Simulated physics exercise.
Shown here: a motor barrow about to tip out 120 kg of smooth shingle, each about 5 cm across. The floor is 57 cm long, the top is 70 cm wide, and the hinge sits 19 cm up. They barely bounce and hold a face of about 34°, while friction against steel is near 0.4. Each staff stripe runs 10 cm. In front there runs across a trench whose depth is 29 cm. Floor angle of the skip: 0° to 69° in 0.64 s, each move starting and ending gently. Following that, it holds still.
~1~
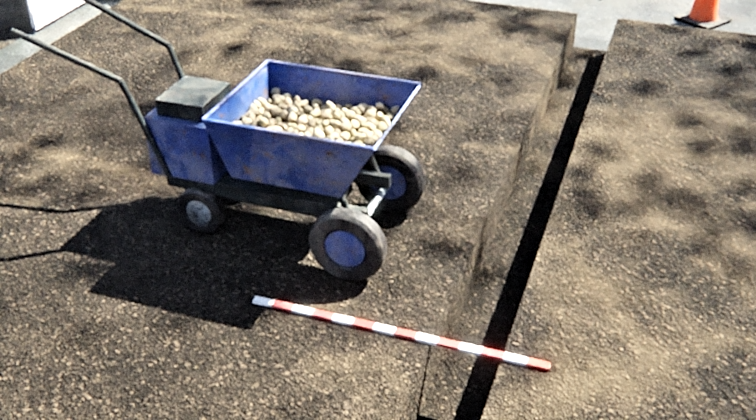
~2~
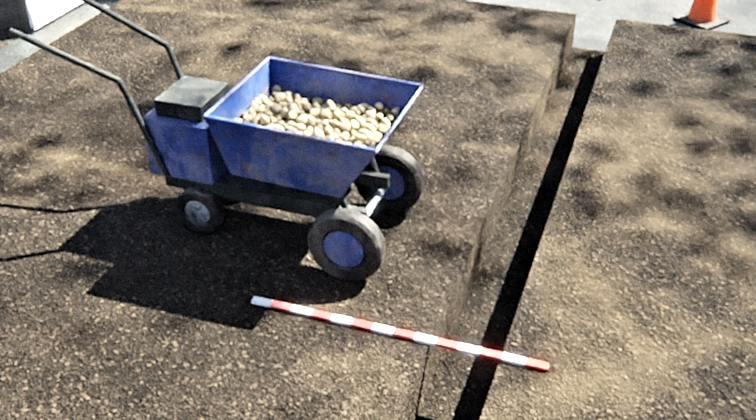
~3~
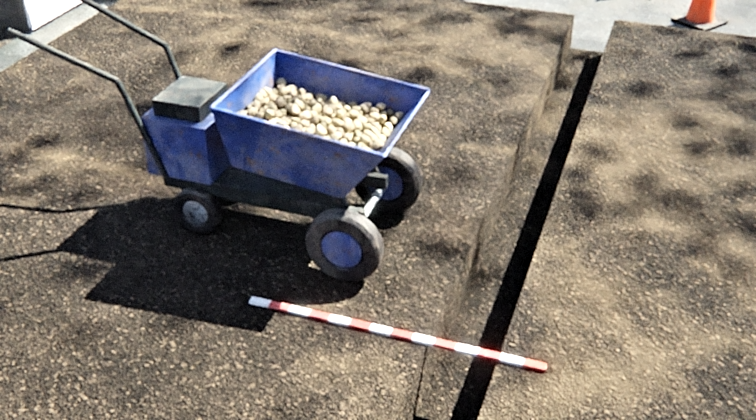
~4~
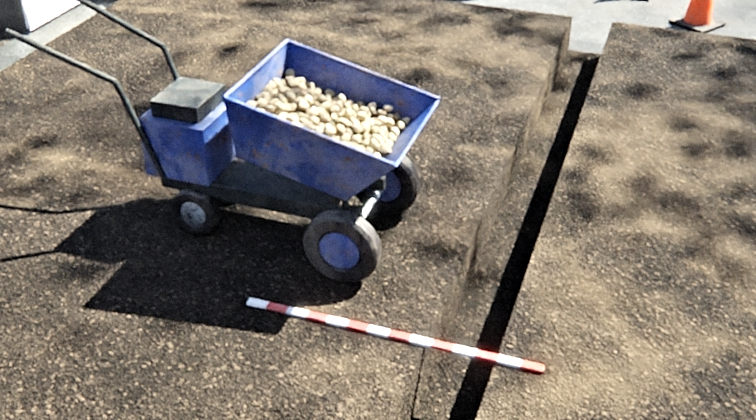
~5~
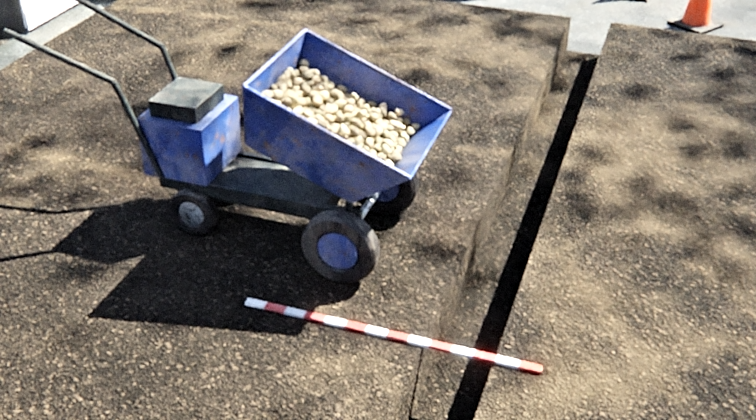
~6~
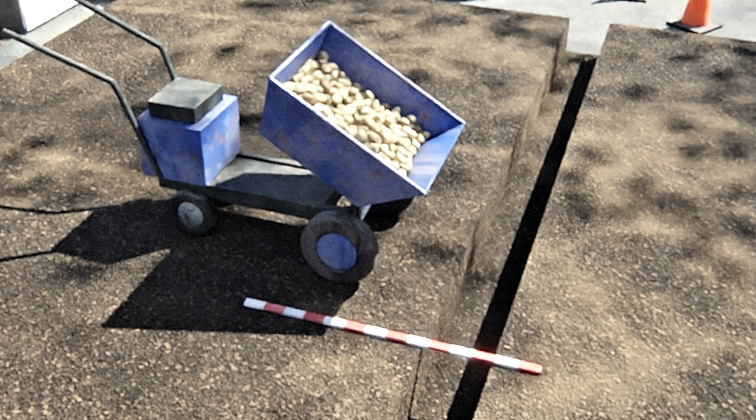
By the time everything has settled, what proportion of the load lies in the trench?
About 53 percent of the load.
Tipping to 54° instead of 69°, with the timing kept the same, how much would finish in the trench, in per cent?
Around 25 per cent would finish in the trench.
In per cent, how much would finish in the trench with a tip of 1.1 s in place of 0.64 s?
Estimate: About 70 %.
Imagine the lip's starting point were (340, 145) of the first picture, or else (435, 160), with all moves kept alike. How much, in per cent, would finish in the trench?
I'd say some 80 per cent and some 10 per cent.
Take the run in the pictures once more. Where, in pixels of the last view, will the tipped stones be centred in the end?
Roughly (514, 299), I'd say.
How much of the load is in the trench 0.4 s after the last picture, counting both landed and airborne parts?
I'd say near 15 per cent at that time.
Then, 0.2 s after the last picture the floor is at 58°, 100 % in the skip; the foremost stones are at (440, 208).
Then, 0.4 s after the last picture the floor is at 69°, 82 % in the skip, 15 % in the trench, 3 % past the trench; the foremost stones are at (534, 275).
Then, 0.8 s after the last picture the floor is at 69°, 28 % in the skip, 25 % in the trench, 46 % past the trench; the foremost stones are at (712, 304).
Then, 2.7 s after the last picture the floor is at 69°, 0 % in the skip, 53 % in the trench, 47 % past the trench; the foremost stones are past the picture's edge.
